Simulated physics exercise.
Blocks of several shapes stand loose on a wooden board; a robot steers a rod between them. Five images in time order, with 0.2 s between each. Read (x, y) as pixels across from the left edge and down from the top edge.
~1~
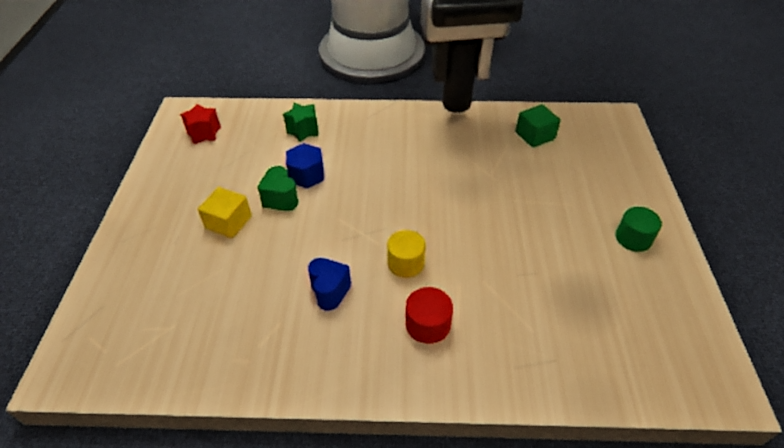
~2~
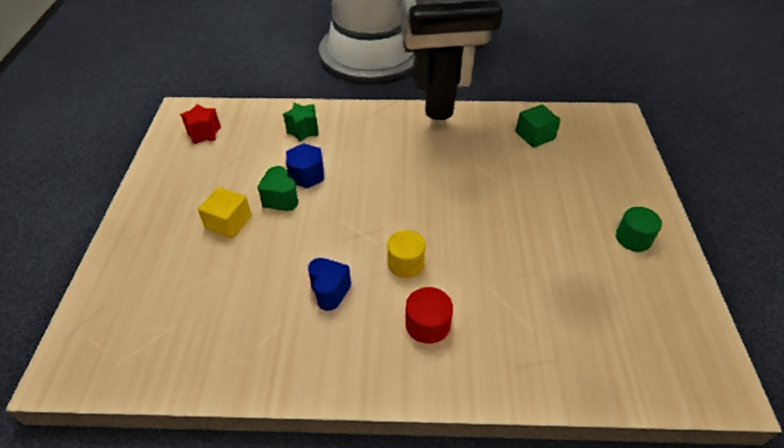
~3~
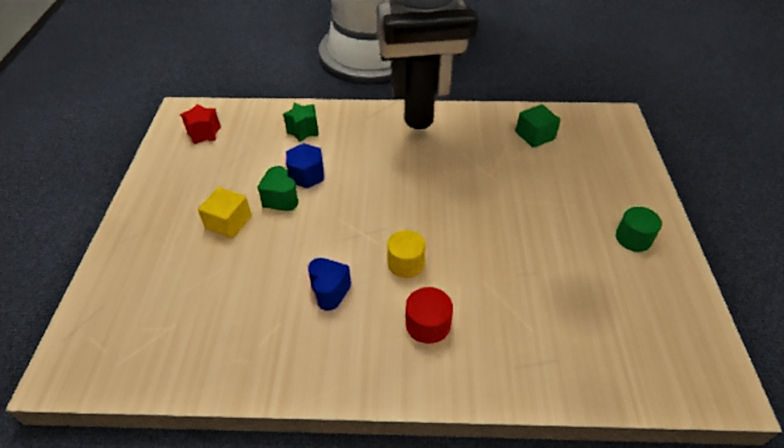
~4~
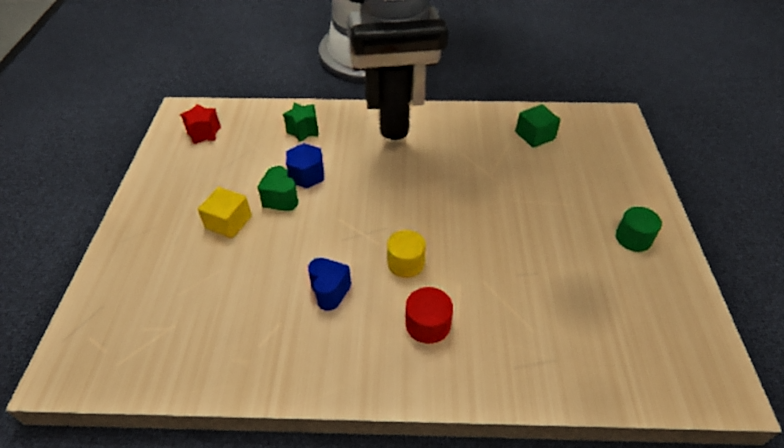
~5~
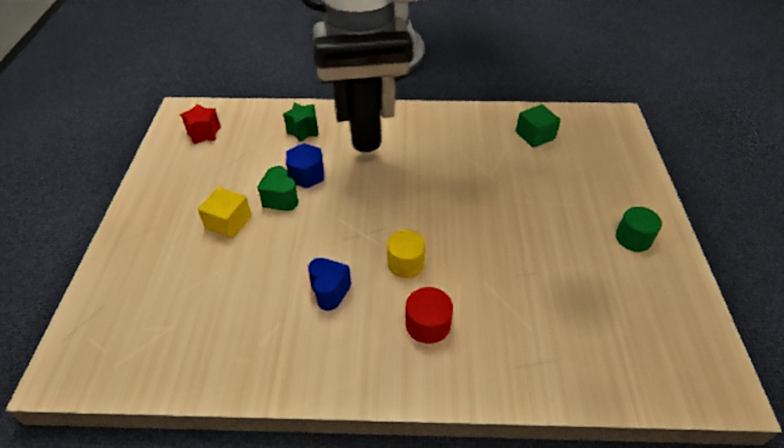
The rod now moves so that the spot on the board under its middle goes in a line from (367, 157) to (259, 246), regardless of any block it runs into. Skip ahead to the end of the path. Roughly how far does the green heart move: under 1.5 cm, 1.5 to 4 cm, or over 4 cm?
Between 1.5 and 4 cm.
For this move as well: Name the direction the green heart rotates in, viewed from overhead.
Clockwise rotation.
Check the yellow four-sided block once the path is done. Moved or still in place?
Not moved.
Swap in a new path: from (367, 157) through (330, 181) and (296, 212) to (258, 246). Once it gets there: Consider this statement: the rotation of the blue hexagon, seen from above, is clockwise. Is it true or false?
That claim is true.
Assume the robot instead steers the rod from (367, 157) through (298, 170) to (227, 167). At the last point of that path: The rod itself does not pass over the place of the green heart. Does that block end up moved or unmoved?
The green heart changes place.
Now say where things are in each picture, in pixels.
In the first frame, lower end of the rod (457, 106), tops of blocks, yellow four-sided block (222, 202), green heart (277, 180), blue hexagon (304, 155).
In the second frame, rod (439, 113), blocks as before.
In the third frame, rod (419, 122), blocks as before.
In the fourth frame, rod (395, 132), blocks as before.
In the fifth frame, rod (367, 144), yellow four-sided block (222, 202), green heart (277, 180), blue hexagon (304, 155).
On the path given first. One third of the way, rod (332, 171); blue hexagon (300, 157), turned 15° clockwise.
Two thirds of the way, rod (295, 200); green heart (262, 184), turned 20° clockwise; blue hexagon (294, 159), turned 40° clockwise.
At the end, rod (255, 233); yellow four-sided block not moved; green heart (258, 187), turned 50° clockwise; blue hexagon (294, 159), turned 40° clockwise.
